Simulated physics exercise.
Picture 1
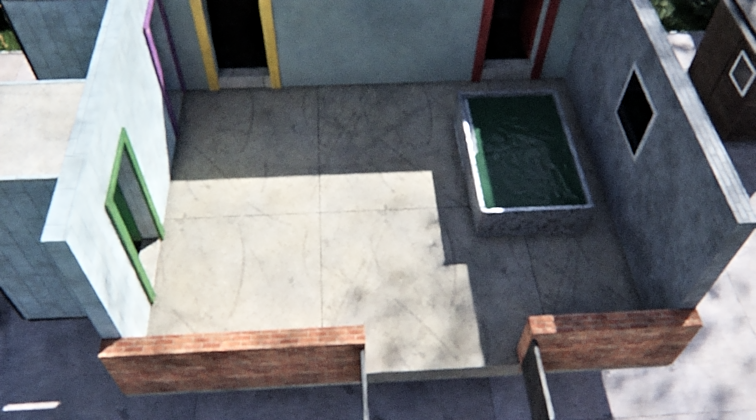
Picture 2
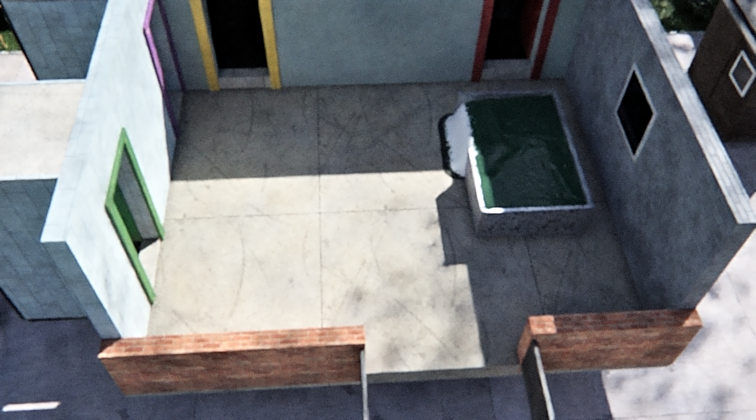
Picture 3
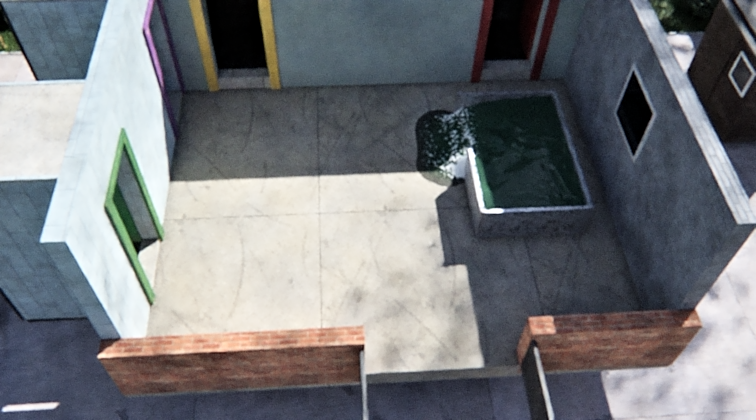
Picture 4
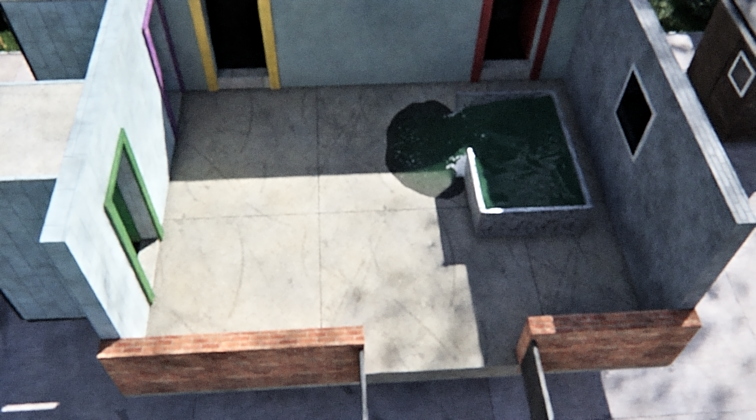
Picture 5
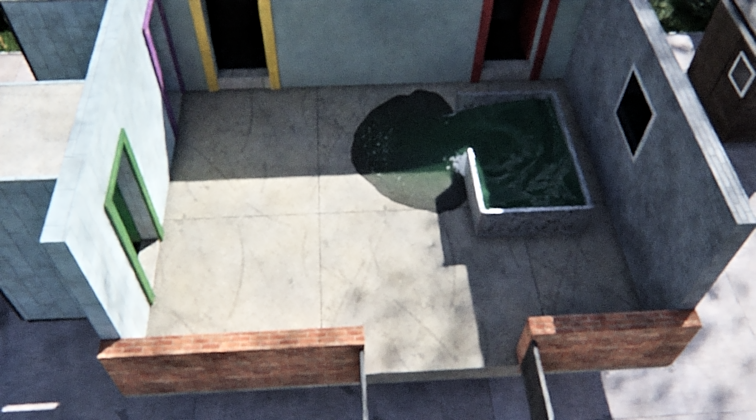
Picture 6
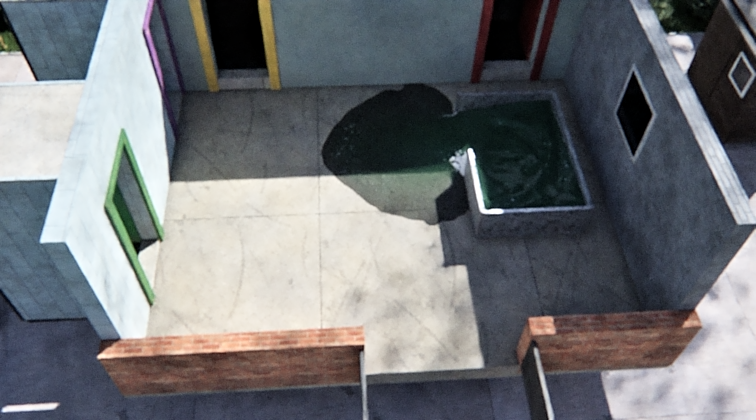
Dark green water poured out through the left side of a raised tank in a walled yard, splashing onto the pale paving and spreading leftward in a widening, rounded puddle.
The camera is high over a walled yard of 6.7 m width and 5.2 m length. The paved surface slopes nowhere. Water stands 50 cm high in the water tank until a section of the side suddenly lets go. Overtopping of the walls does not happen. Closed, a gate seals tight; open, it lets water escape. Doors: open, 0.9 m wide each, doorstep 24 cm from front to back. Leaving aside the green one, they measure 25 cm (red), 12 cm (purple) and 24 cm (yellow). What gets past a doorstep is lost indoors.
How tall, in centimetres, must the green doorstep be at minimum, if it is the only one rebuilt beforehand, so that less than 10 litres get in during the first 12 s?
It needs to be at least 7.5 cm tall.
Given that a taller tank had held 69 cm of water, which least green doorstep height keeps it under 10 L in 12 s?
11.0 cm.
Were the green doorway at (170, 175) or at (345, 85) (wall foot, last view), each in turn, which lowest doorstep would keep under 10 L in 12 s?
Roughly 12.5 cm for the first and 11.5 cm for the second.
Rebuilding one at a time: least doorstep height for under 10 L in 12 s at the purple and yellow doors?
You'd want some 25 cm at purple and some 10.0 cm at yellow.
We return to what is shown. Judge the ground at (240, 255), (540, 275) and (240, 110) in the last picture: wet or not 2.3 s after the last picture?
In that order: Flooded, not reached, under water.
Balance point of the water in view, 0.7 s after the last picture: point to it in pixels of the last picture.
Centre of mass: About (472, 164) px.
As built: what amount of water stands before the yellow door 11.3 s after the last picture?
The depth there is around 4.0 cm.
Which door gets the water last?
Red.
Then, 0.7 s after the last picture water covers 30 % of the floor, deepest (28 cm) near (451, 132); it has not reached the green door.
Then, 2.3 s after the last picture water covers 50 % of the floor, deepest (28 cm) near (181, 111); 10 cm at the green door, 0 litres in over its 8 cm doorstep.
Then, 11.3 s after the last picture water covers 95 % of the floor, deepest (10 cm) near (639, 342); 6 cm at the green door, 7 litres in over its 8 cm doorstep.
At the green door as built, the water peaked near 10 cm, 2.3 s after the last picture.
Run again over the same 12 s with other heights there, 21 litres in over 6.5 cm, 4 litres over 8.5 cm. The limit of 10 litres is kept from about 7.5 cm up.
